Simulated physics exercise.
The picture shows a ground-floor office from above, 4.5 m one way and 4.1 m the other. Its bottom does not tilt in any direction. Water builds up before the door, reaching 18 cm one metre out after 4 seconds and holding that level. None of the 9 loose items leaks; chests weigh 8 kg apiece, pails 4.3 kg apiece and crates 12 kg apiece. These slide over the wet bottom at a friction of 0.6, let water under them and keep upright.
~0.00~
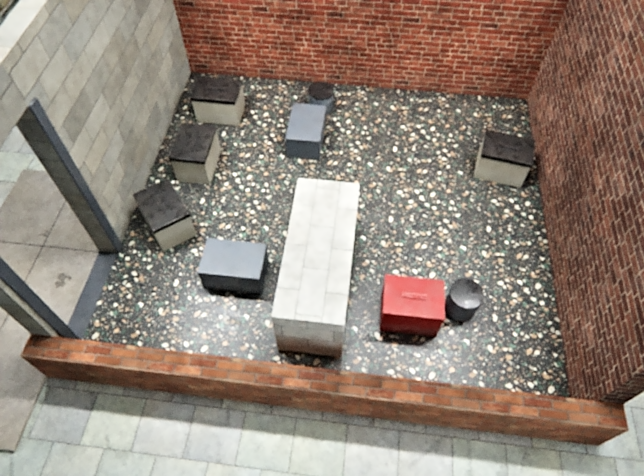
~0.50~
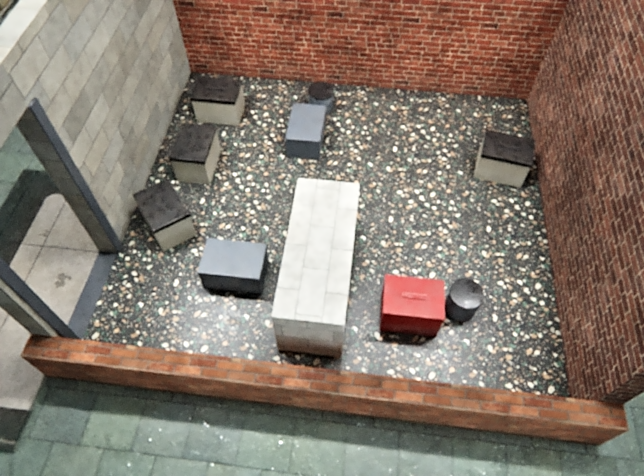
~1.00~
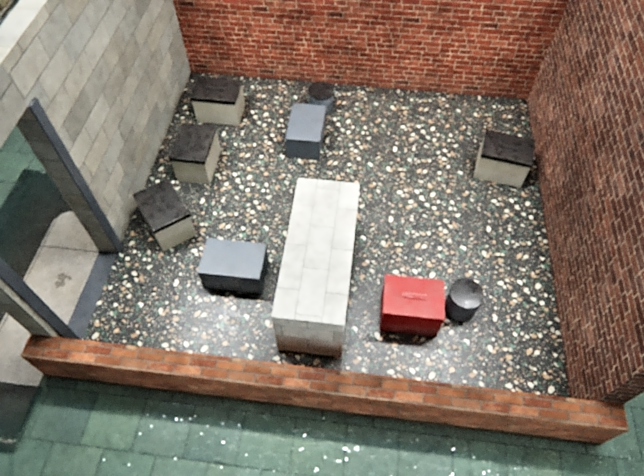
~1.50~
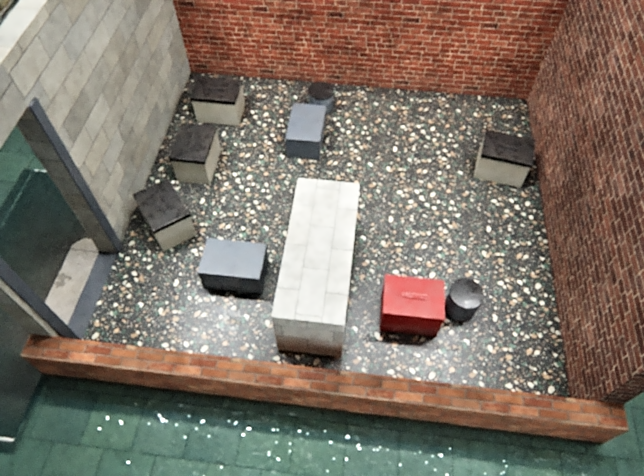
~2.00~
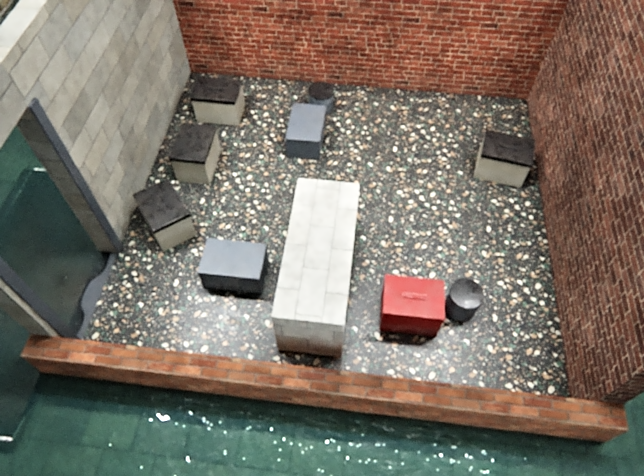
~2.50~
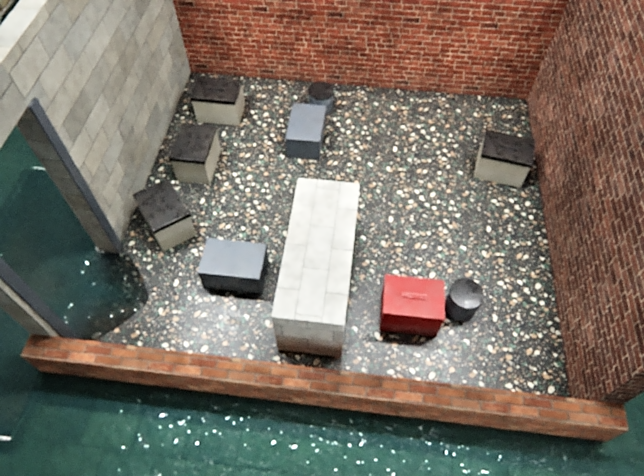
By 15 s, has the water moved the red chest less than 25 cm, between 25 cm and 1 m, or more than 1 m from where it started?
Watch - it'll stay nearly still.
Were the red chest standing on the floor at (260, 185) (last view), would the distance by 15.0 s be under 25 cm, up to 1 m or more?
In that run it wanders far off.
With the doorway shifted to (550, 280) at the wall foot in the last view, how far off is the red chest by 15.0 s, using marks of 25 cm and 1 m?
You'd see the red chest edge over a bit.
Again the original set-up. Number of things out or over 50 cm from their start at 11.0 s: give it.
The count is 2.
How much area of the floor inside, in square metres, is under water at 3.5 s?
2.0 m2.
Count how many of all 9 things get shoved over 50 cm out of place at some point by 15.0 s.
Counting them up, I find 6.
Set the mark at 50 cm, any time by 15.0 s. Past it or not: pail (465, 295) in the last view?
That one is smaller.
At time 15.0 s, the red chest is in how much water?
Around 4 cm.
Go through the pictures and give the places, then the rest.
The first picture shows the red chest at (414, 296), on the bottom; 0.0 m2 under water; 0 of 9 have shifted.
The second picture shows the red chest at (414, 296) rests on the ground; water covers 0.0 m2; 0 of 9 have shifted.
The third picture shows the red chest at (414, 296) rests on the ground; water covers 0.0 m2; 0 of 9 have shifted.
The fourth picture shows the red chest at (414, 296) rests on the ground; water covers 0.0 m2; 0 of 9 have shifted.
The fifth picture shows the red chest at (414, 296), on the bottom; water covers 0.0 m2; 0 of 9 have shifted.
The sixth picture shows the red chest at (414, 296) rests on the ground; 0.3 m2 under water; 0 of 9 have shifted.
After 3.5 s the red chest is near (414, 296), 0.0 m from its start, aground; 0 afloat.
After 6.8 s the red chest is near (414, 296), 0.0 m from its start, aground; 0 afloat.
After 11.0 s the red chest is near (414, 296), 0.0 m from its start, aground; 5 afloat.
After 15.0 s the red chest is near (415, 298), 0.0 m from its start, aground; 7 afloat.
